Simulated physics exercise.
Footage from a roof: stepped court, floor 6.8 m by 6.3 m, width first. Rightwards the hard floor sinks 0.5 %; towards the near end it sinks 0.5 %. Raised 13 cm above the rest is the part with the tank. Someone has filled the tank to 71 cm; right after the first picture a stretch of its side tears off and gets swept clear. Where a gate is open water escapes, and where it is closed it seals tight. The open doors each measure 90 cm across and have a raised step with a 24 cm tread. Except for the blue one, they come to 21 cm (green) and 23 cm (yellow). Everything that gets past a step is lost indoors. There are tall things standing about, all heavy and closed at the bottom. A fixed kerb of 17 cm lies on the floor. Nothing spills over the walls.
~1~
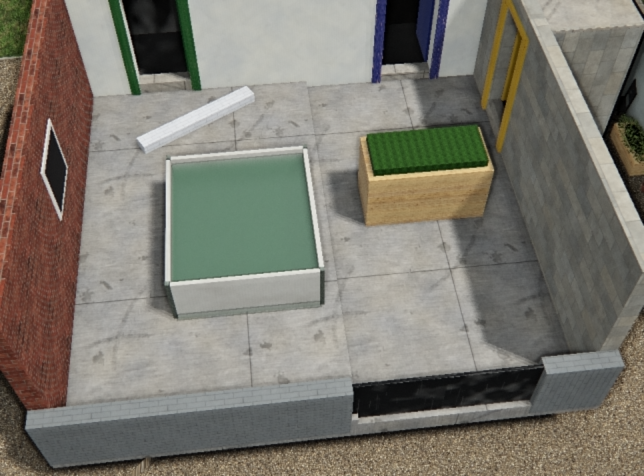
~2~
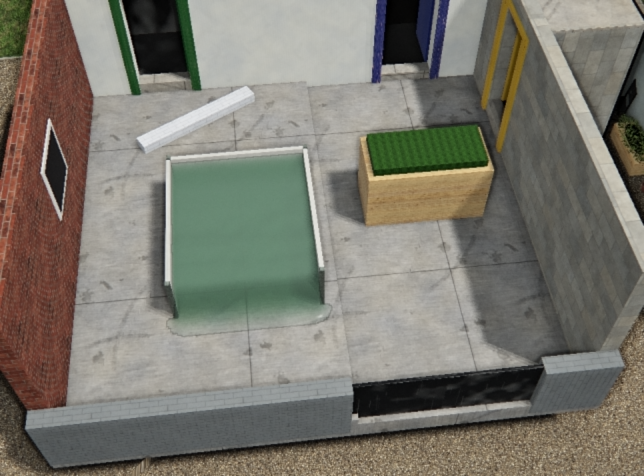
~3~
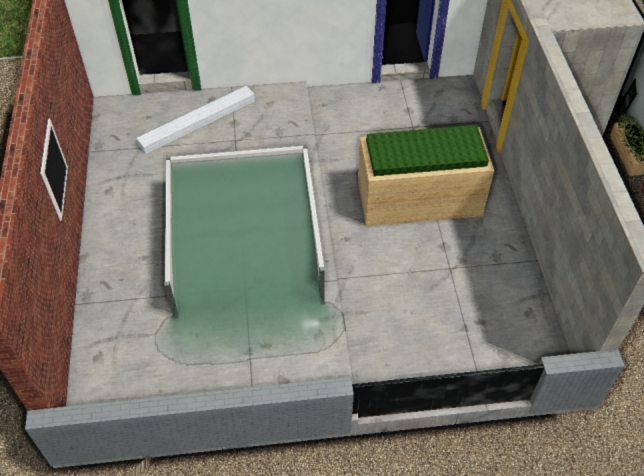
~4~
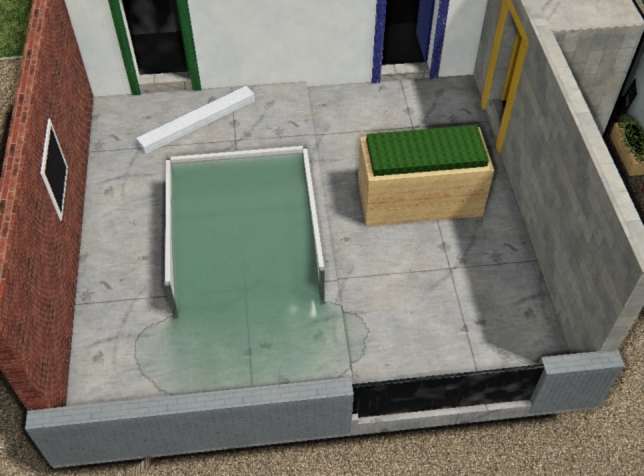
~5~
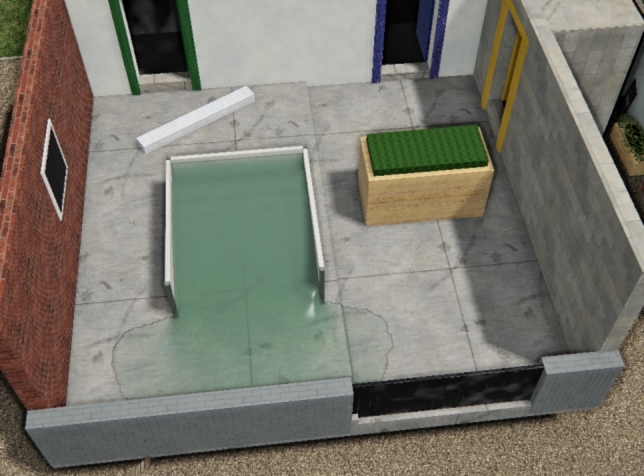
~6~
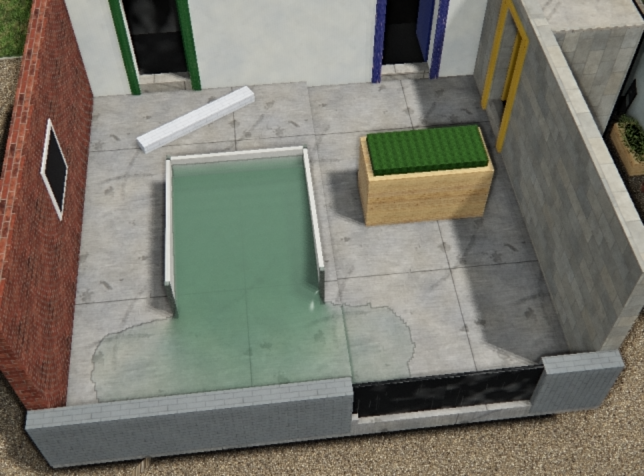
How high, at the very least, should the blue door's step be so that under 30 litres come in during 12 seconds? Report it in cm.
It should be at least 9 cm or so.
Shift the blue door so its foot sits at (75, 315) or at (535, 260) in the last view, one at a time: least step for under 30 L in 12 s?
11.5 and 12.5 cm.
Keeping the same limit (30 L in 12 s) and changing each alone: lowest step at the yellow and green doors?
Some 9.0 cm for yellow, some 9.5 cm for green.
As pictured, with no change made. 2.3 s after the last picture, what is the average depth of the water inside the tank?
On average, around 16 cm.
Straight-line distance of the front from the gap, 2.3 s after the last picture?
The front sits around 4.8 m out.
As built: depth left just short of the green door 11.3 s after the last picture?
About 8.5 cm.
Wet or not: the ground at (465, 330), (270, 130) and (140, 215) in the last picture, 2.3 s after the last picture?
Well, in sequence they're soaked, bone-dry and soaked.
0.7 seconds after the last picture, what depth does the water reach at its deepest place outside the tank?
Up to some 52 centimetres, I'd say.
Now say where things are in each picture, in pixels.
The tank at (241, 215) is whole and still, 71 cm deep; the blue door at (409, 34) is dry, in the first frame.
The front is at (183, 332), 0.3 m from the gap at (248, 296); 0.5 m2 of floor is wet, 71 cm left at the back, in the second frame.
The gap is at (248, 299), the front 0.8 m out at (215, 359); the back of the tank holds 71 cm, in the third frame.
The front is at a hidden place, 1.3 m from the gap at (248, 300); 3.3 m2 of floor is wet, 71 cm left at the back, in the fourth frame.
The gap is at (249, 300), the front 1.6 m out at a hidden place; the back of the tank holds 66 cm, in the fifth frame.
Water pours out at (249, 301) and has run 1.8 m, to a hidden place; about 11 cm deep outside, 59 cm at the back; the blue door at (409, 34), 5.6 m from the gap, is still 5.1 m from the nearest water, in the sixth frame.
Then, 0.7 s after the last picture water covers 20 % of the floor, deepest (52 cm) near (250, 413); it has not reached the blue door.
Then, 2.3 s after the last picture water covers 50 % of the floor, deepest (41 cm) near (572, 384); it has not reached the blue door.
Then, 11.3 s after the last picture water covers 95 % of the floor, deepest (18 cm) near (311, 93); 10 cm at the blue door, 0 litres in over its 17 cm step.
At the blue door as built, the water peaked near 14 cm, 4.5 s after the last picture.
With a step of 8 cm, 45 litres would have come in within the 12 s; with 11 cm, 10 litres. So under 30 litres takes about 9 cm.
